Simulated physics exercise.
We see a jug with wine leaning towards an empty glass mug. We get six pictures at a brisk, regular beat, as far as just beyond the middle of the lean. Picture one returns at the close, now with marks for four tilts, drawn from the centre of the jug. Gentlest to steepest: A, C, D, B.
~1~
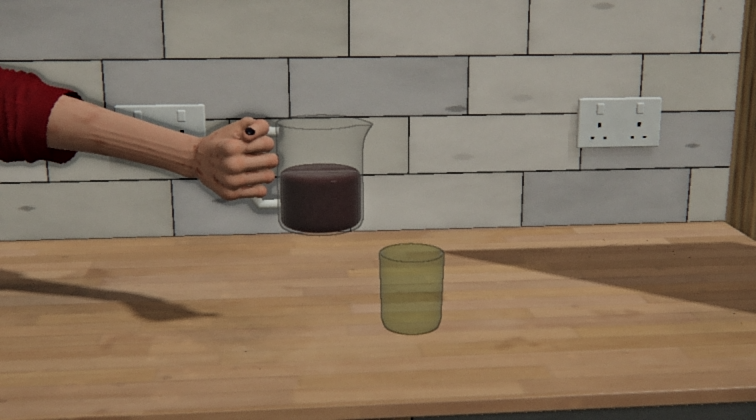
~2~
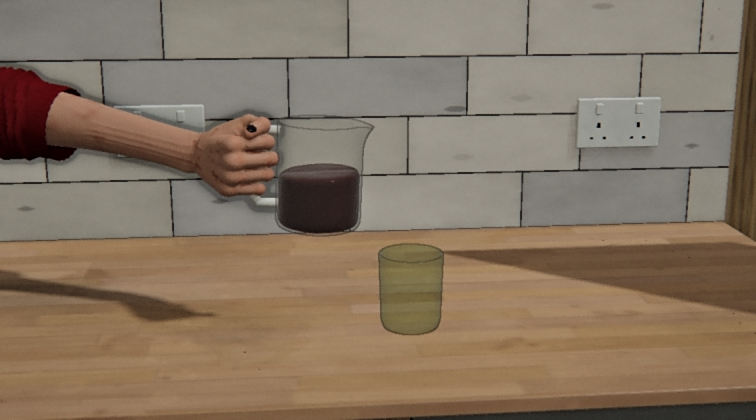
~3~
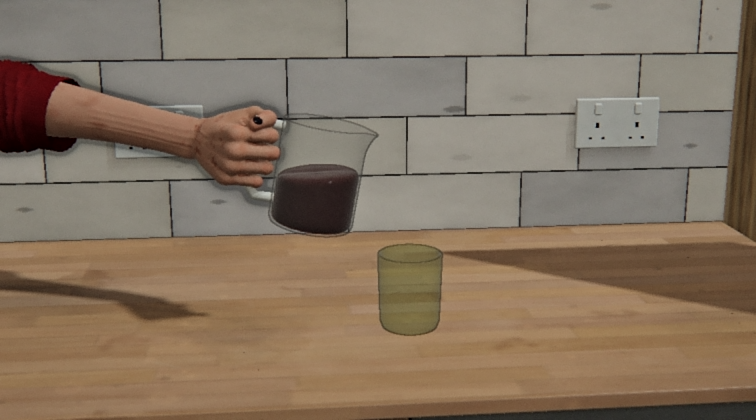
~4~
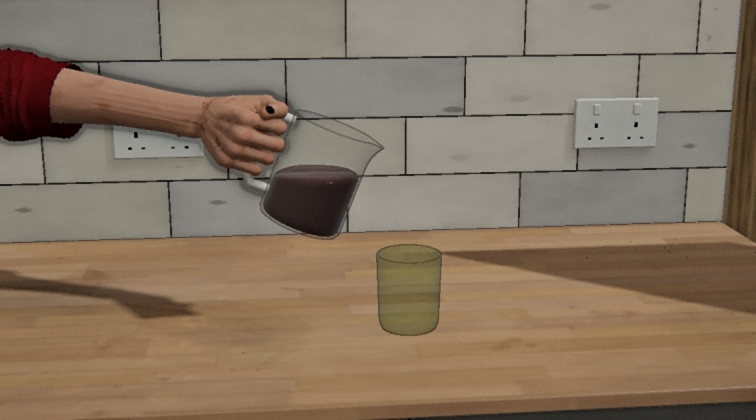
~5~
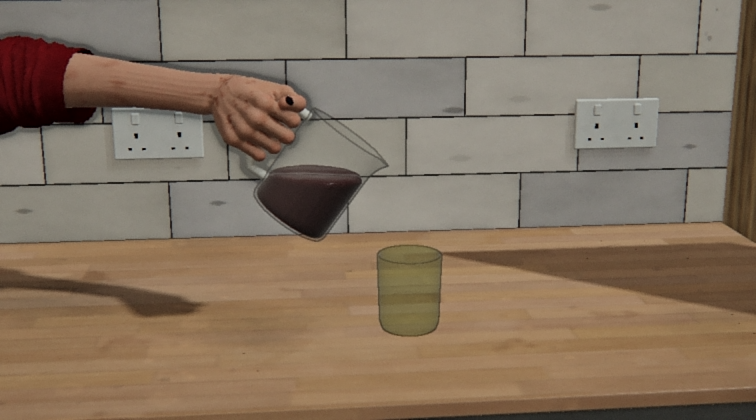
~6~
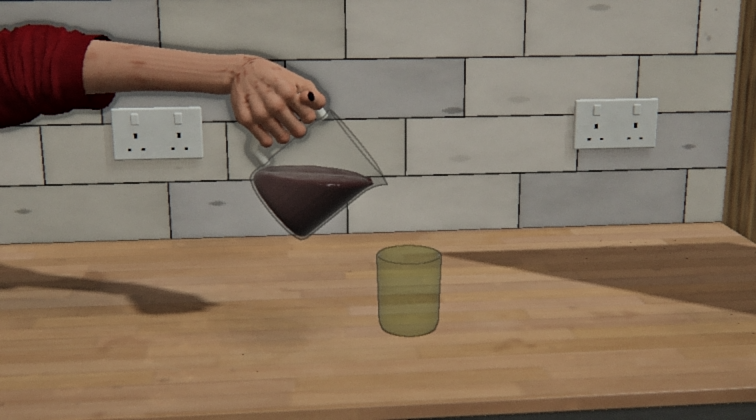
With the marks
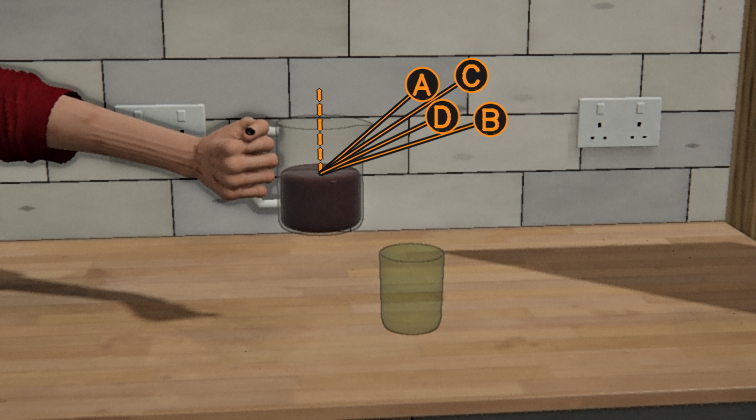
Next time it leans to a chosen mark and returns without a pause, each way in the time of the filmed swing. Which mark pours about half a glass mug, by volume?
The answer is tilt B.
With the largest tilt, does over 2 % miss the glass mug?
No.
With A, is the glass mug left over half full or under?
Under.
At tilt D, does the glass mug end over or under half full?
Under half.
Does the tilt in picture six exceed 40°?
Yes.
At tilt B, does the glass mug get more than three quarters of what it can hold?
No, less.
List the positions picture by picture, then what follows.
The first picture shows upright, lip at (371, 124); rim of the glass mug round (412, 252); nothing has left yet.
The second picture shows tipped about 3°, lip at (372, 126); nothing has left yet.
The third picture shows tipped about 10°, lip at (377, 134); nothing has left yet.
The fourth picture shows tipped about 22°, lip at (383, 147); nothing has left yet.
The fifth picture shows tipped about 36°, lip at (387, 164); nothing has left yet.
The sixth picture shows tipped about 52°, lip at (387, 183); nothing has left yet.
In orange, A at (409, 96); B at (474, 124); C at (457, 84); D at (426, 123).
With A, the glass mug ends with about 2 % of what it can hold.
With B, the glass mug ends with about 53 % of what it can hold.
With C, the glass mug ends with about 12 % of what it can hold.
With D, the glass mug ends with about 31 % of what it can hold.
